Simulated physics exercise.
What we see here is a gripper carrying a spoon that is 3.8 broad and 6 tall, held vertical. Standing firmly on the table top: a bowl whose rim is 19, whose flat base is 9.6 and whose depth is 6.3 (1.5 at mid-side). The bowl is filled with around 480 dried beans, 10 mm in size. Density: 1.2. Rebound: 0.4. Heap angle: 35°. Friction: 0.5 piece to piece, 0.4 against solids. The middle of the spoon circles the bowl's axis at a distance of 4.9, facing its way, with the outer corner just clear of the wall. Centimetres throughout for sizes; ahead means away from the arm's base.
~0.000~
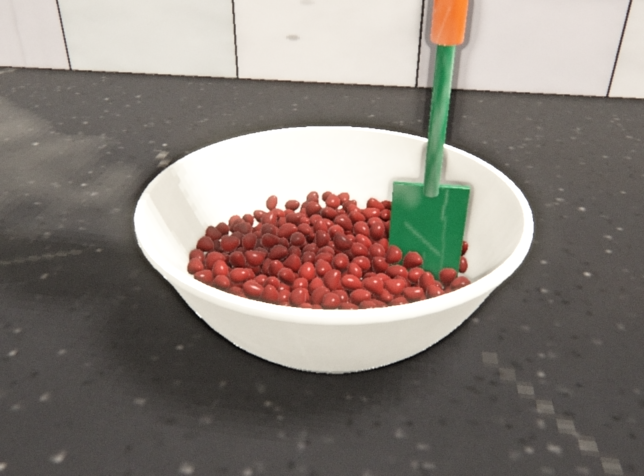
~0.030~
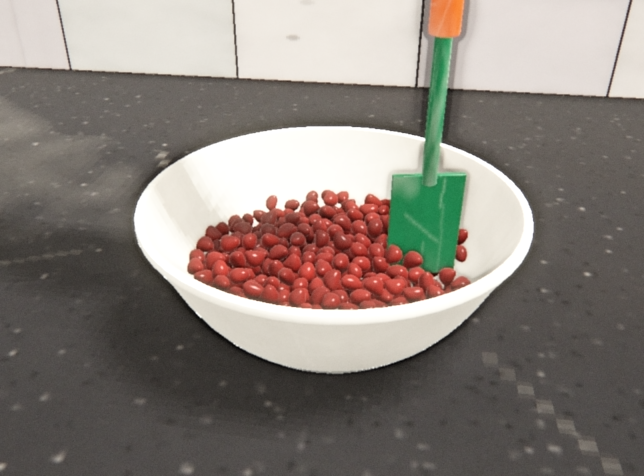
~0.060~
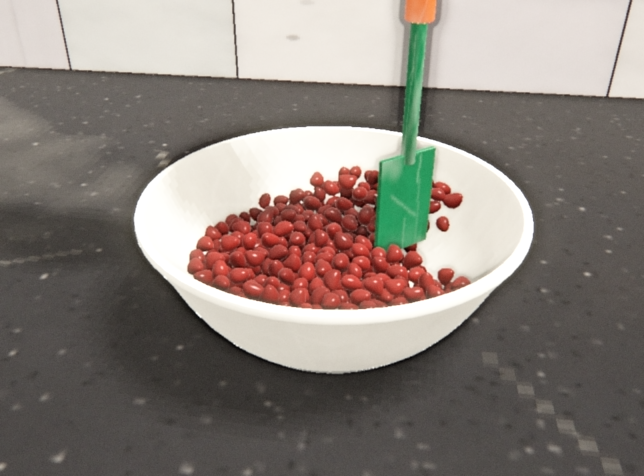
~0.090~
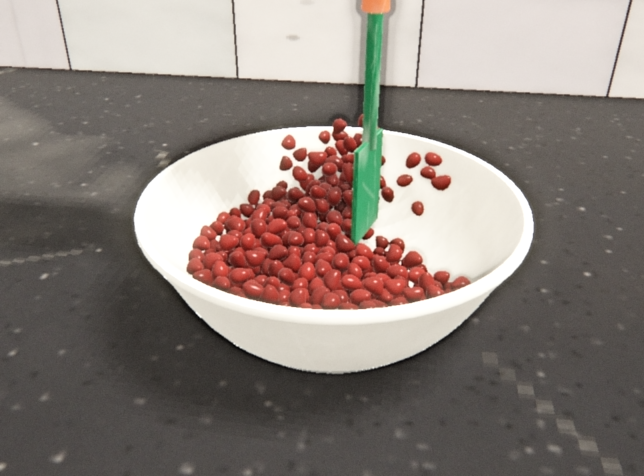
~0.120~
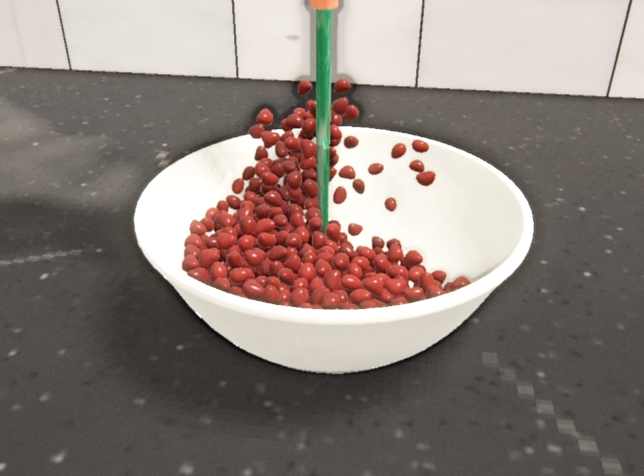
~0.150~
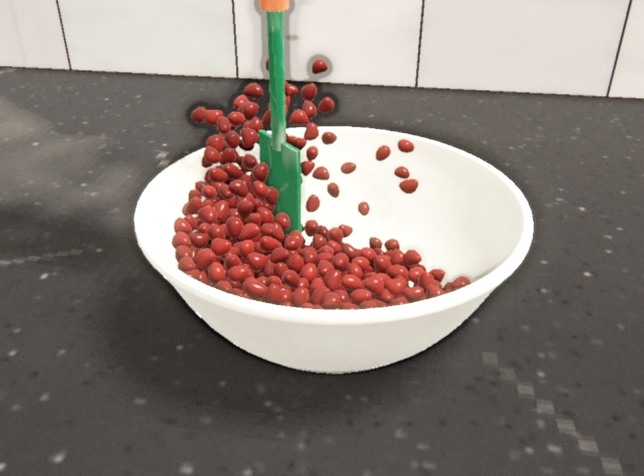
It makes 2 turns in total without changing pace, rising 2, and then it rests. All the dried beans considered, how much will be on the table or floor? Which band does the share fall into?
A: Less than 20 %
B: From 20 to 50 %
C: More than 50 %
From 20 to 50 % (B).
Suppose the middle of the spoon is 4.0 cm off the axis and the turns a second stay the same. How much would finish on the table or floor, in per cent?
It would come to about 20 per cent.
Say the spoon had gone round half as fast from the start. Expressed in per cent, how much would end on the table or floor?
Estimated share: Near 5 %.
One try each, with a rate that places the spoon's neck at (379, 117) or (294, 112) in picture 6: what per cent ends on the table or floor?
Around 10 and 25 percent, in that order.
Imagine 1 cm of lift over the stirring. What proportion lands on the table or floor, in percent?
Some 40 per cent.
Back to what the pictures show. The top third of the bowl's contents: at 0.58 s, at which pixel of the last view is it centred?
Close to pixel (299, 238).
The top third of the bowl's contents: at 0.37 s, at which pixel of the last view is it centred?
Upper-third centre: Approx. (444, 231) px.
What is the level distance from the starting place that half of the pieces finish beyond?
Around 9 centimetres.
After 0.37 s, 1° round, highest piece 11 above the table; 376 in the bowl, 61 on the table or floor, 46 in flight or on the tool.
After 0.58 s, 226° round, highest piece 10 above the table; 338 in the bowl, 133 on the table or floor, 12 in flight or on the tool.
After 0.89 s, 0° round, highest piece 5 above the table; 335 in the bowl, 148 on the table or floor.
After 1.59 s, 0° round, highest piece 5 above the table; 335 in the bowl, 148 on the table or floor.
In the end, 335 in the bowl, 148 on the table or floor. That is 31 % on the table or floor.
